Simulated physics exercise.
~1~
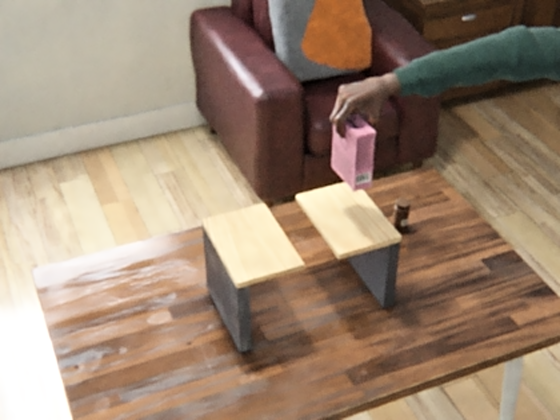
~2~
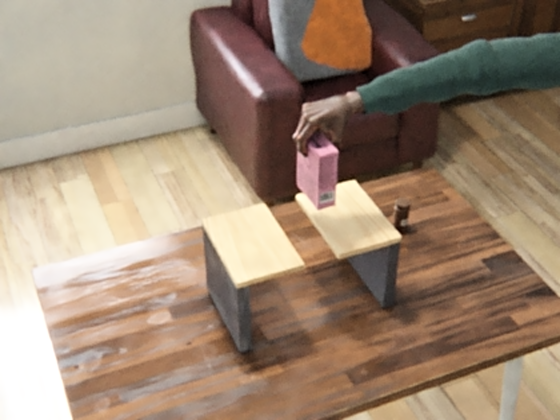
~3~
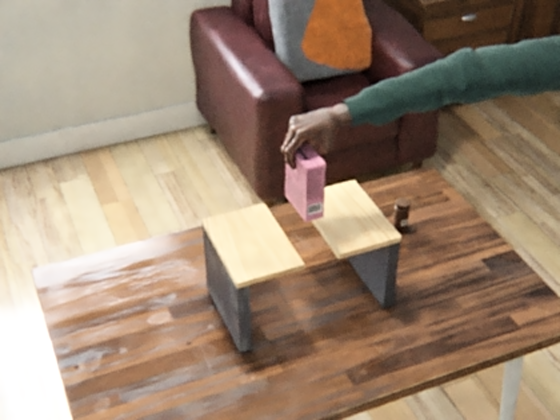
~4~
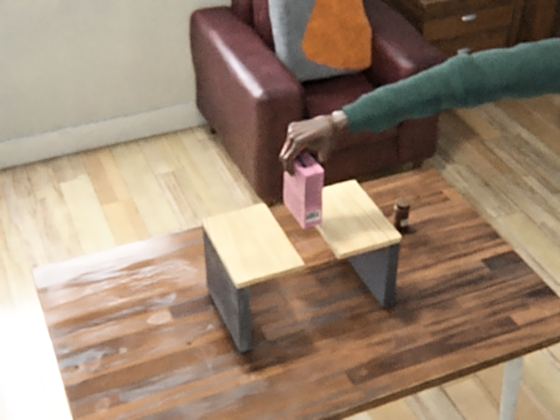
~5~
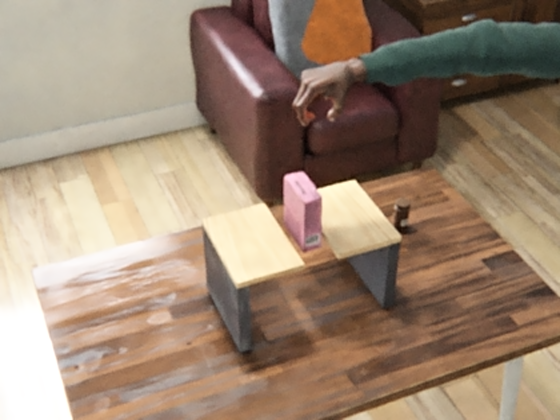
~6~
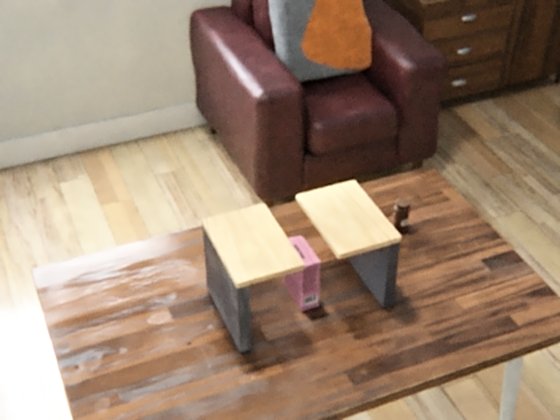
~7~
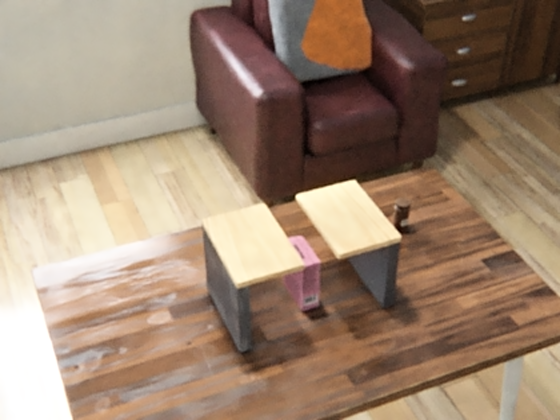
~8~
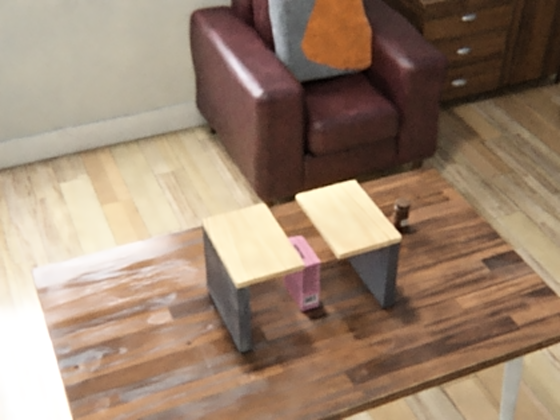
On a wooden table, a hand lowers a pink packet between two ledges and lets go, the packet dropping through to stand upright below.
